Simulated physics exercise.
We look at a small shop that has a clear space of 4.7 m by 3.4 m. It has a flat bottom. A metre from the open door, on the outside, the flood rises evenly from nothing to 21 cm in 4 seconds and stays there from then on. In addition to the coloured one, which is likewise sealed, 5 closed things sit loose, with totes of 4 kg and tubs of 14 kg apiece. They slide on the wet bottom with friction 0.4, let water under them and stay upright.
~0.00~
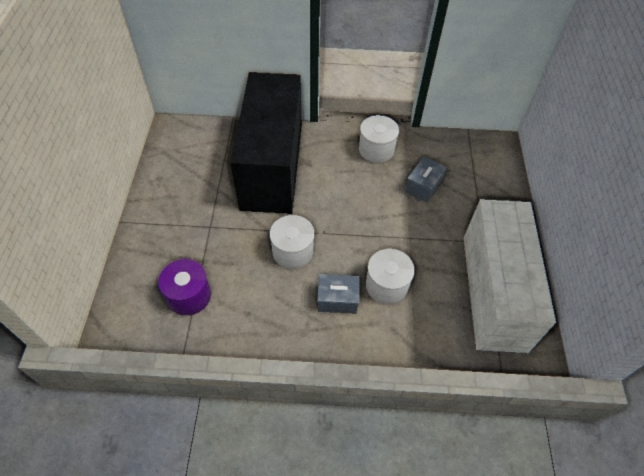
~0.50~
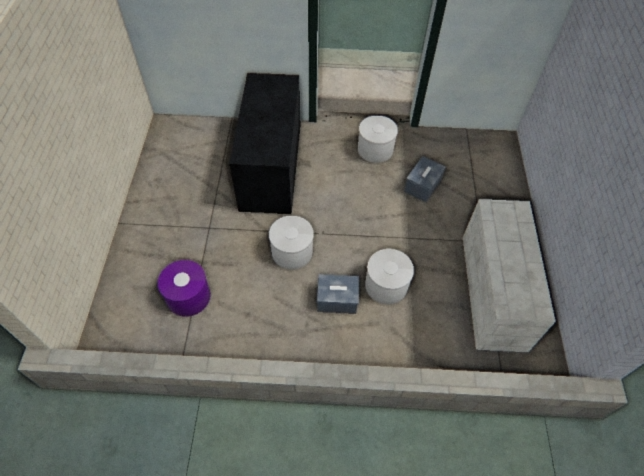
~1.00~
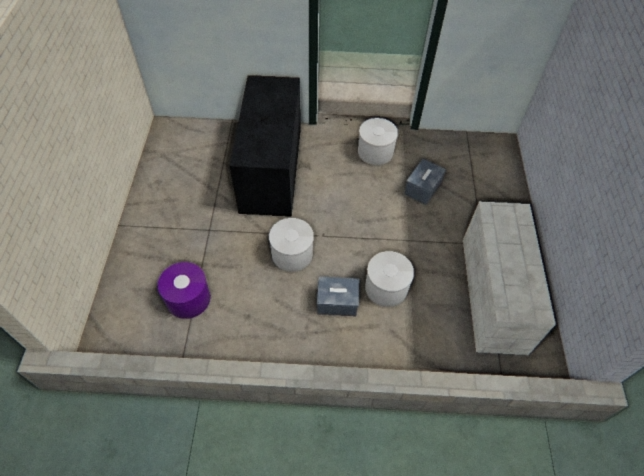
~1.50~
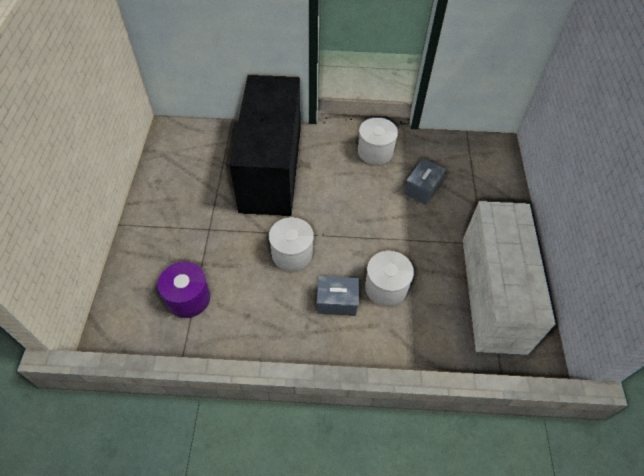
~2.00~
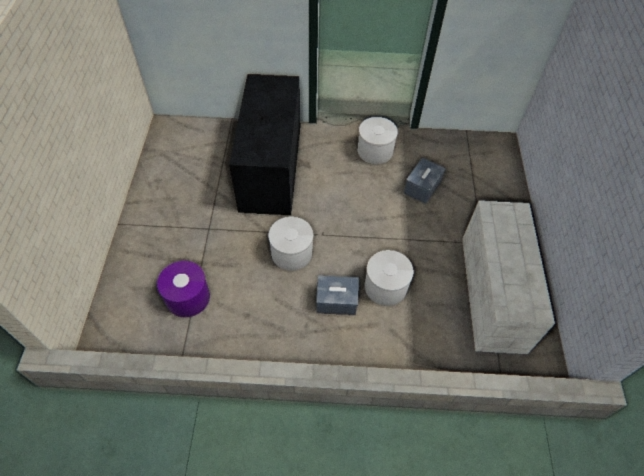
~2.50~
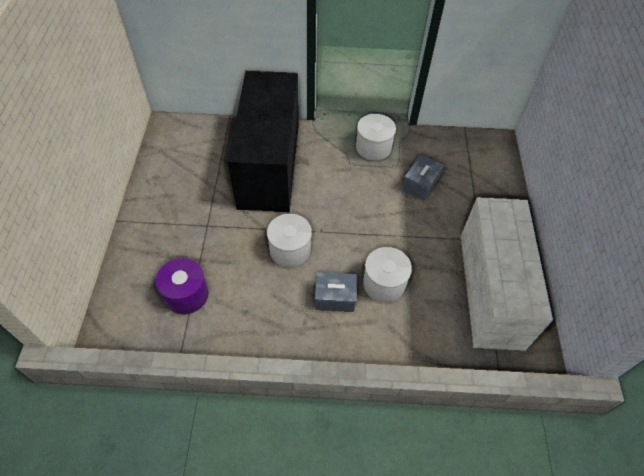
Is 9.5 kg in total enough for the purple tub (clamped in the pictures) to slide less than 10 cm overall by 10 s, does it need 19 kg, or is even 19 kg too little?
It needs 19 kg.
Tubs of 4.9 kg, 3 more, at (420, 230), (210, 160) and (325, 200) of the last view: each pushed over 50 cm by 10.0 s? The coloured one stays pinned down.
Answer by position: Outside the range; inside the range; outside the range.
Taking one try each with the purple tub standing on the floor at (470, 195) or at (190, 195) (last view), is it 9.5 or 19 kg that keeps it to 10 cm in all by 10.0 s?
Going in order: Heavier weight required, both weights work.
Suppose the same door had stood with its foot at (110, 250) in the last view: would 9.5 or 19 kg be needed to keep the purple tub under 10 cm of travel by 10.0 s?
That way, neither mass suffices.
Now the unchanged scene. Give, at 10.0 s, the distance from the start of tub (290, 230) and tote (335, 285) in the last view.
In that order: 50 cm, 150 cm.
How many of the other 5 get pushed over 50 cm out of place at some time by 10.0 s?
I make it 5.
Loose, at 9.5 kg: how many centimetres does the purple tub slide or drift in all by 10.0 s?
Total path: Approx. 30 cm.
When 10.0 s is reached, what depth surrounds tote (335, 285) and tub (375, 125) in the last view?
Around 6 cm and 13 cm.
After 3.5 s the purple tub would be 0 cm from its start with 9.5 kg and 0 cm from its start with 19 kg; 0 cm of water round it then.
After 4.5 s the purple tub would be 0 cm from its start with 9.5 kg and 0 cm from its start with 19 kg; 0 cm of water round it then.
After 7.0 s the purple tub would be 0 cm from its start with 9.5 kg and 0 cm from its start with 19 kg; 2 cm of water round it then.
After 10.0 s the purple tub would be 29 cm from its start with 9.5 kg and 0 cm from its start with 19 kg; 6 cm of water round it then.
